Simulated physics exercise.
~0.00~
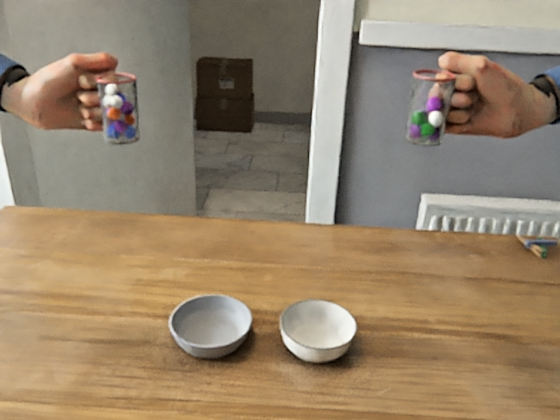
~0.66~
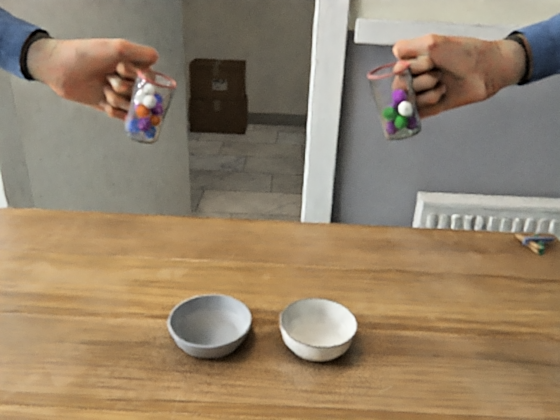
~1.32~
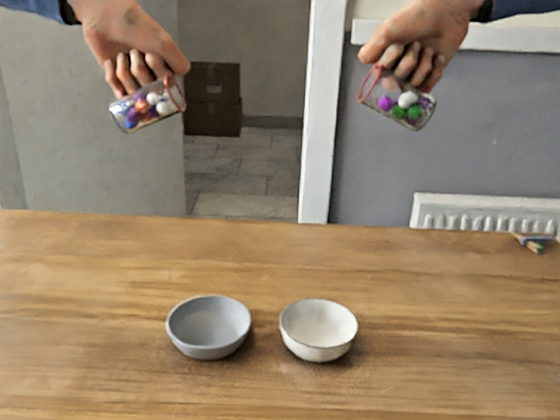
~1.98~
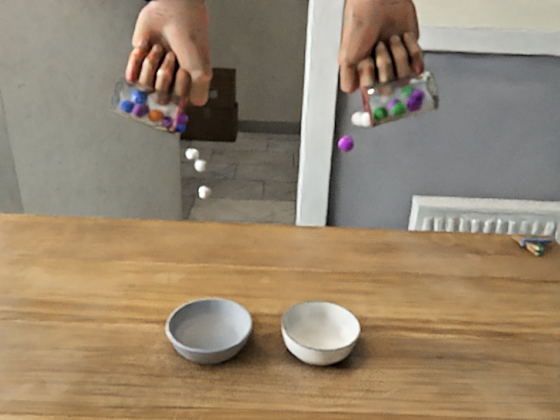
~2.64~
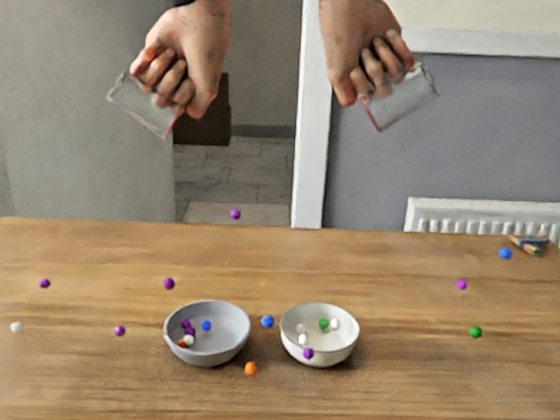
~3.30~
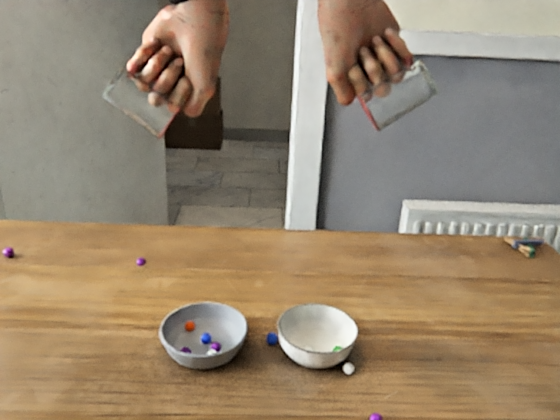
Over a wooden table, two hands tip cups of colourful balls, many missing the bowls.
